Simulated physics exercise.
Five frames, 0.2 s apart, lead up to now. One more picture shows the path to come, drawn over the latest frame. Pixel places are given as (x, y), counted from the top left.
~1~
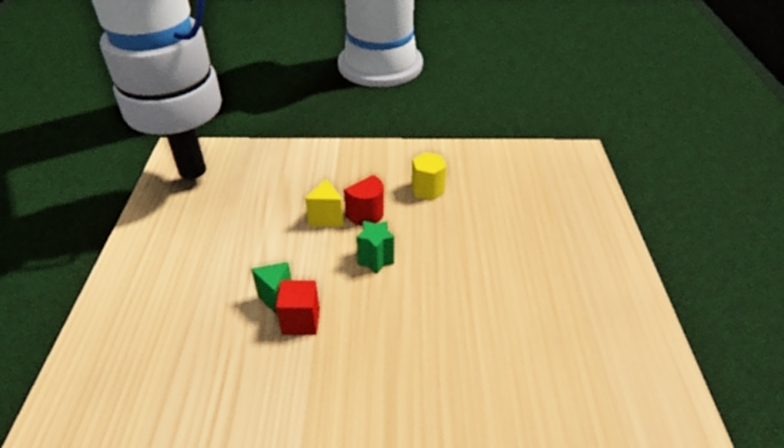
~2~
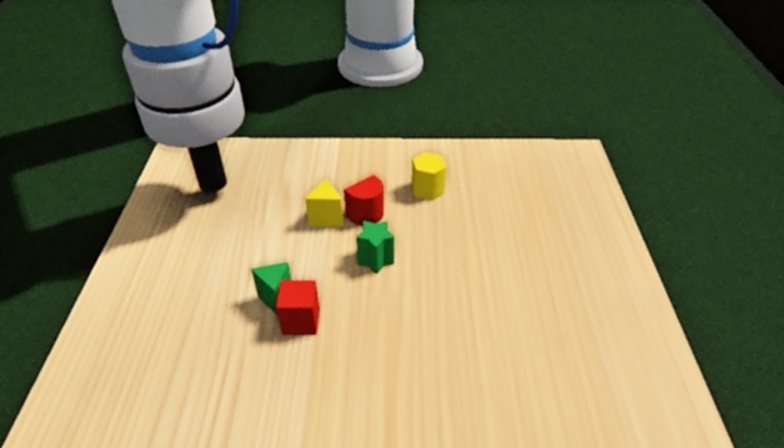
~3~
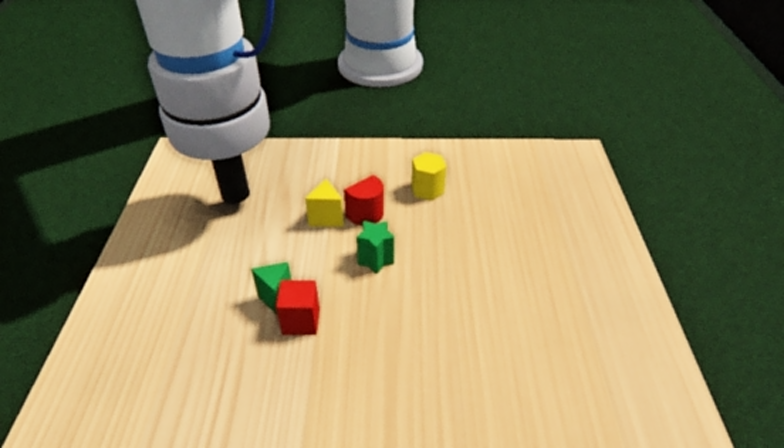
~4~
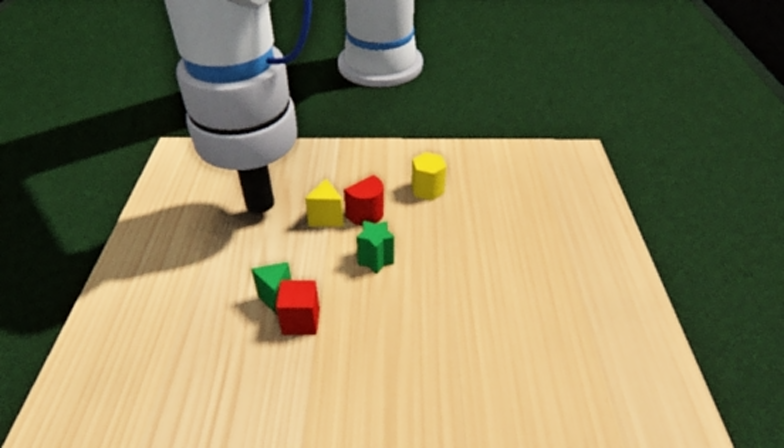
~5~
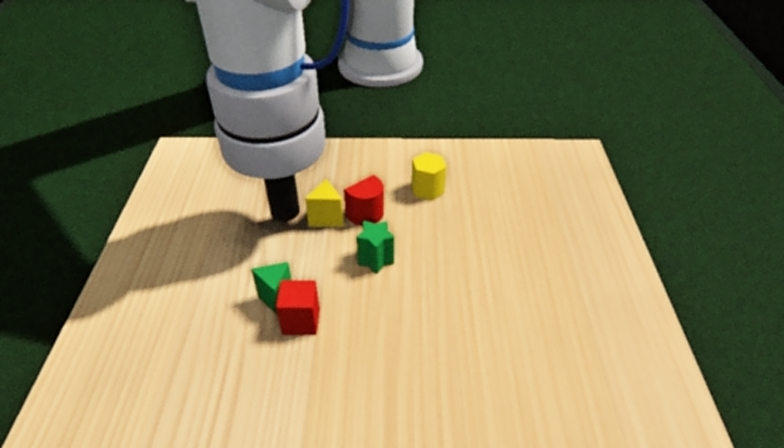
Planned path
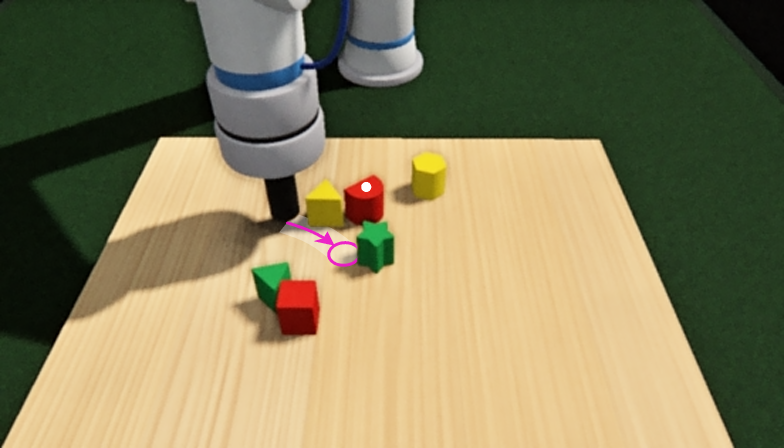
On a pale wooden tabletop, a robot arm moves its black stick steadily rightward near colourful blocks, which all stay still.
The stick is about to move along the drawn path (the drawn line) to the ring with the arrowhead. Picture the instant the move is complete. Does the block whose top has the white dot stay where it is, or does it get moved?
If the stick follows that path, the block whose top has the white dot ends up shifted.
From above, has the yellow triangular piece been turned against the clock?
Yes, I think so.
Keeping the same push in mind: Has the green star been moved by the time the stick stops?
In short: No.
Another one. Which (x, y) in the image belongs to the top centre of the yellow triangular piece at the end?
Around pixel (343, 198).
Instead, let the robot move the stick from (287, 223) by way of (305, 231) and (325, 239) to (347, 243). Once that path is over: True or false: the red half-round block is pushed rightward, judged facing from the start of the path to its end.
This is false.
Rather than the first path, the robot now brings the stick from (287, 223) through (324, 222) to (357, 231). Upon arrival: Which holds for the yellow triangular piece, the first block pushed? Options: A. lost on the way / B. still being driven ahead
Correct choice: B.
The line goes from (287, 223) by way of (318, 235) to (344, 254); the dot is on the red half-round block.
On the path given first. Halfway along, stick at (317, 224); yellow triangular piece at (339, 195), turned 50° anticlockwise; red half-round block at (376, 183).
At the end, stick at (343, 243); yellow triangular piece at (343, 198), turned 80° anticlockwise; red half-round block at (376, 182); green star unmoved.
